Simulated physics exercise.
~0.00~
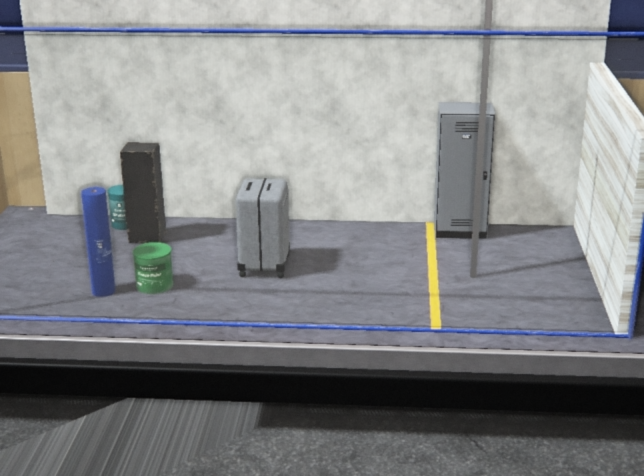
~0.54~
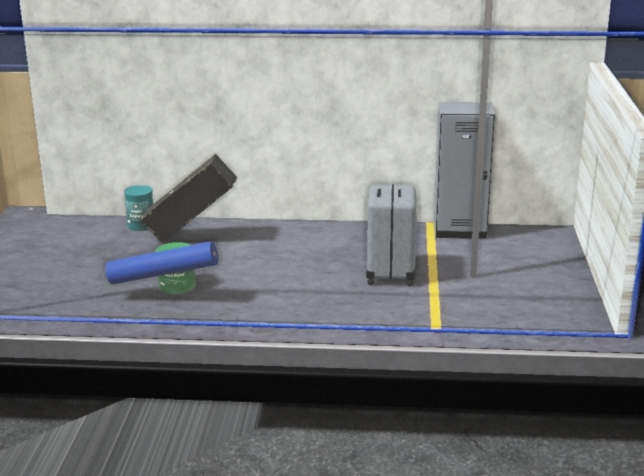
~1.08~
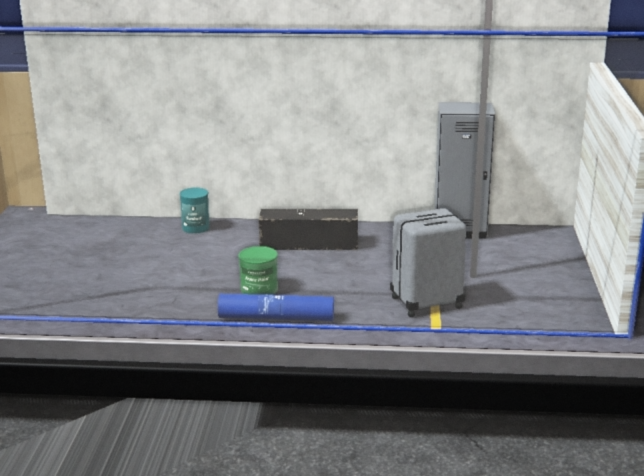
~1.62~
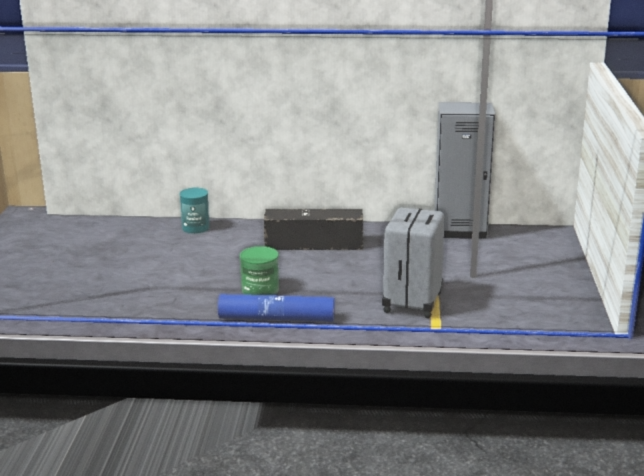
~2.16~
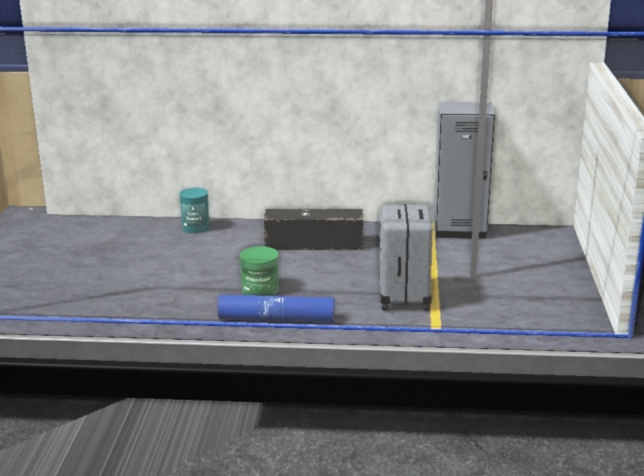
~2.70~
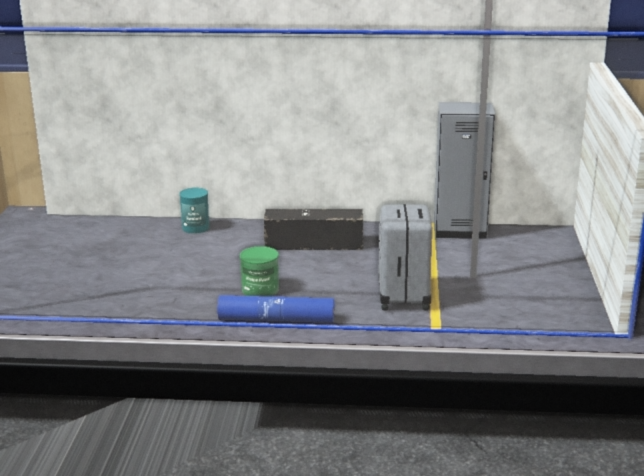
The footage shows a grey wheeled case rolling right to the yellow line and turning while a black tall box and a blue roll topple and two buckets slide right; the case then drifts back left, and everything rests short of the line.
